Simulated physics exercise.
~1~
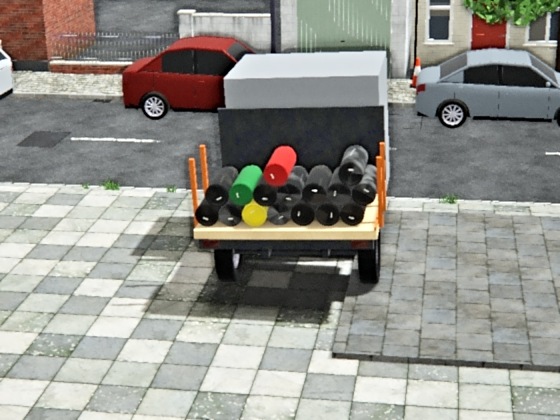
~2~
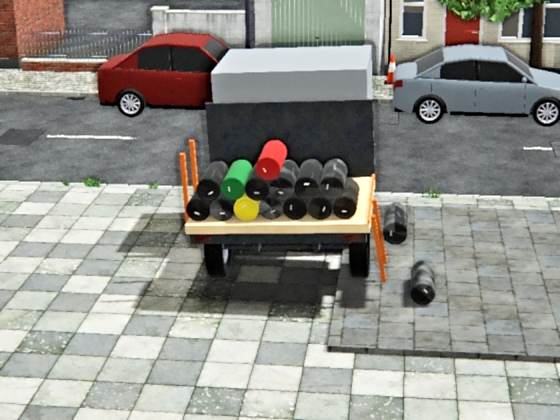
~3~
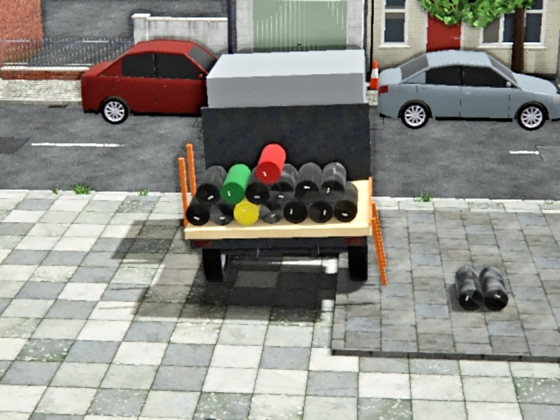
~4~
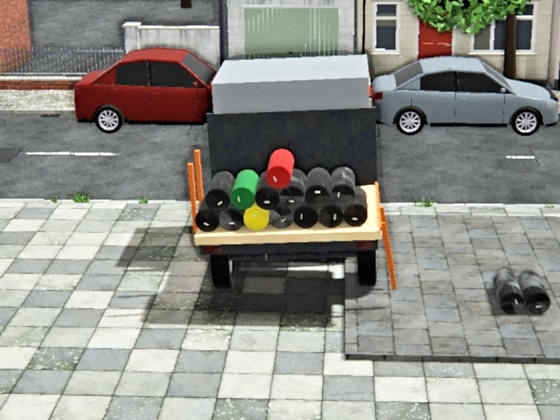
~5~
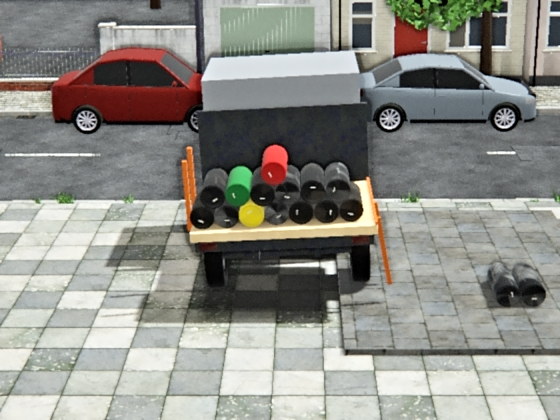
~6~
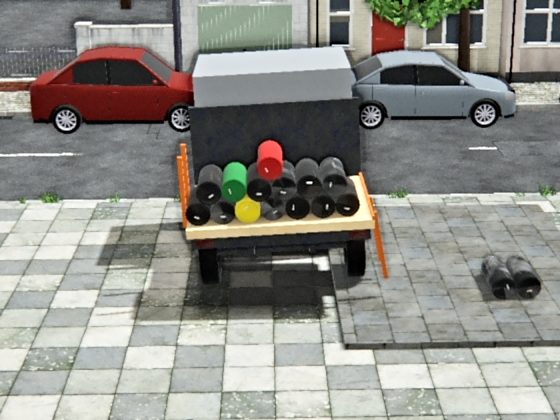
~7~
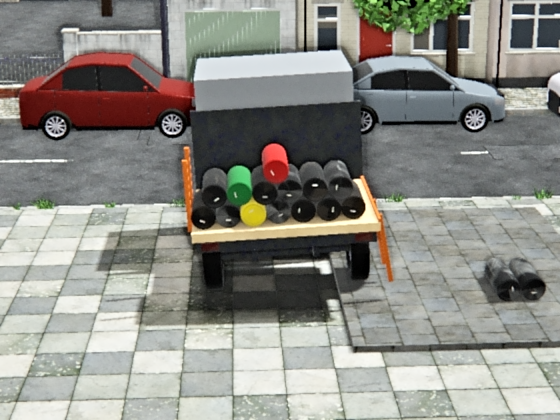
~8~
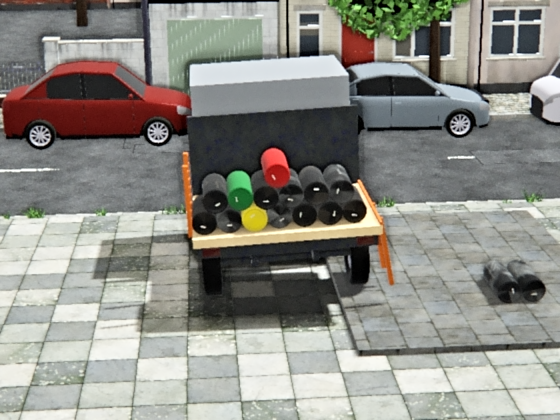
Two dark cylinders roll off the lorry's right side onto the paving while the rest stay stacked.
